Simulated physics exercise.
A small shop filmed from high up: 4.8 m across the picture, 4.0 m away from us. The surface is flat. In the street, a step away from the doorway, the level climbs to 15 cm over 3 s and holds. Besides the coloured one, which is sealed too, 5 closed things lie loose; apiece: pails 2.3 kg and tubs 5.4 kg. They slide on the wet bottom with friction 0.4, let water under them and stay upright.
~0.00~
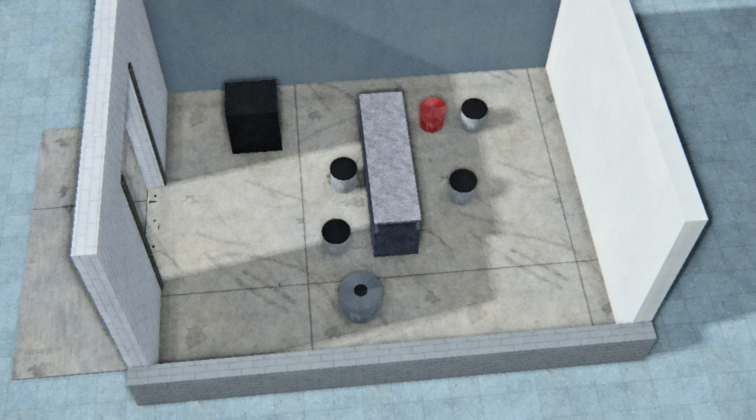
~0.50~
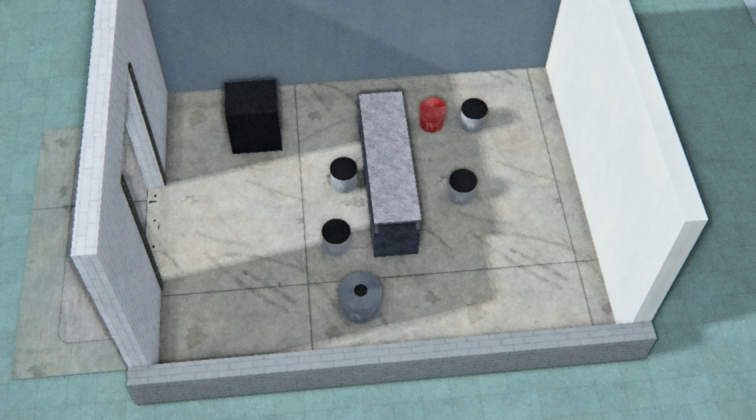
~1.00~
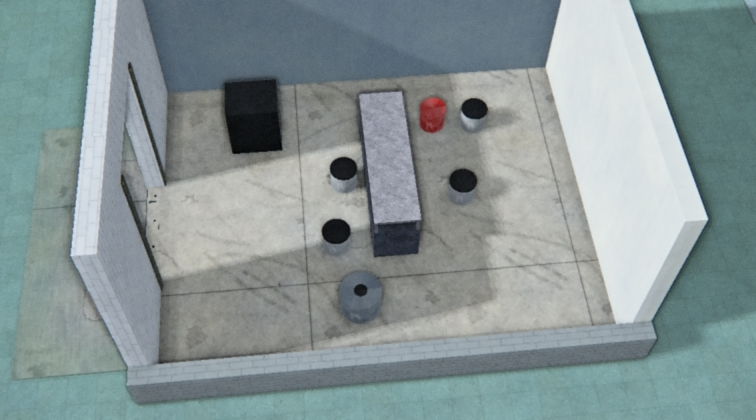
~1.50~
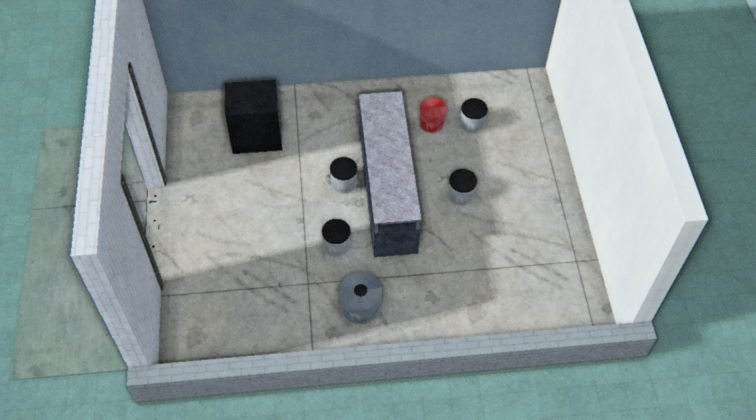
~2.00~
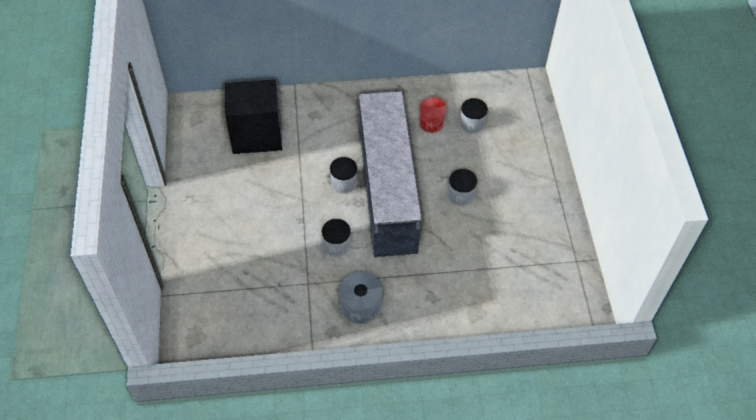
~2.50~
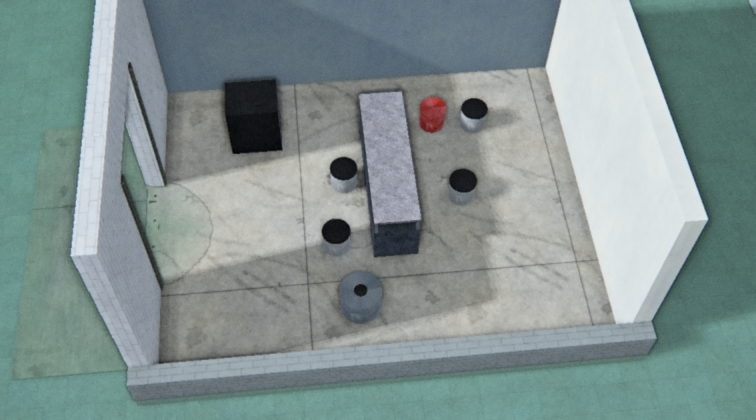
In a small shop, water enters through the doorway while the containers stay still.
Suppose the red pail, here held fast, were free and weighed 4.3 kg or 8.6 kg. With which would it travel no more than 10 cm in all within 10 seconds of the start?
Verdict: The smaller load will do.
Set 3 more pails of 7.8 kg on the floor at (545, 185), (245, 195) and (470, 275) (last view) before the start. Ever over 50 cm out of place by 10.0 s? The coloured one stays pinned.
In that order: Under, more, under.
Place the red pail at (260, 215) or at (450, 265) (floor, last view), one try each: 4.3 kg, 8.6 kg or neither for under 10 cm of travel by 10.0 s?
In that order: Neither holds; either load holds.
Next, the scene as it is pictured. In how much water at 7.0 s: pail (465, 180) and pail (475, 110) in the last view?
About 0 and 0 cm.
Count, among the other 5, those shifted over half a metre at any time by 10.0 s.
3 of them.
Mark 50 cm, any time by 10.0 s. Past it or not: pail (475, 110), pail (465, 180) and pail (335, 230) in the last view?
In that order: Under, short of it, over.
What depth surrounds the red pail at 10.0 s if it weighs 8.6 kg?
Roughly 2 cm.
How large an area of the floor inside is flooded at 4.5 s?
About 6.0 m2.
After 3.5 s the red pail would be 0 cm from its start with 4.3 kg and 0 cm from its start with 8.6 kg; 0 cm of water round it then.
After 4.5 s the red pail would be 0 cm from its start with 4.3 kg and 0 cm from its start with 8.6 kg; 0 cm of water round it then.
After 7.0 s the red pail would be 0 cm from its start with 4.3 kg and 0 cm from its start with 8.6 kg; 1 cm of water round it then.
After 10.0 s the red pail would be 0 cm from its start with 4.3 kg and 0 cm from its start with 8.6 kg; 2 cm of water round it then.
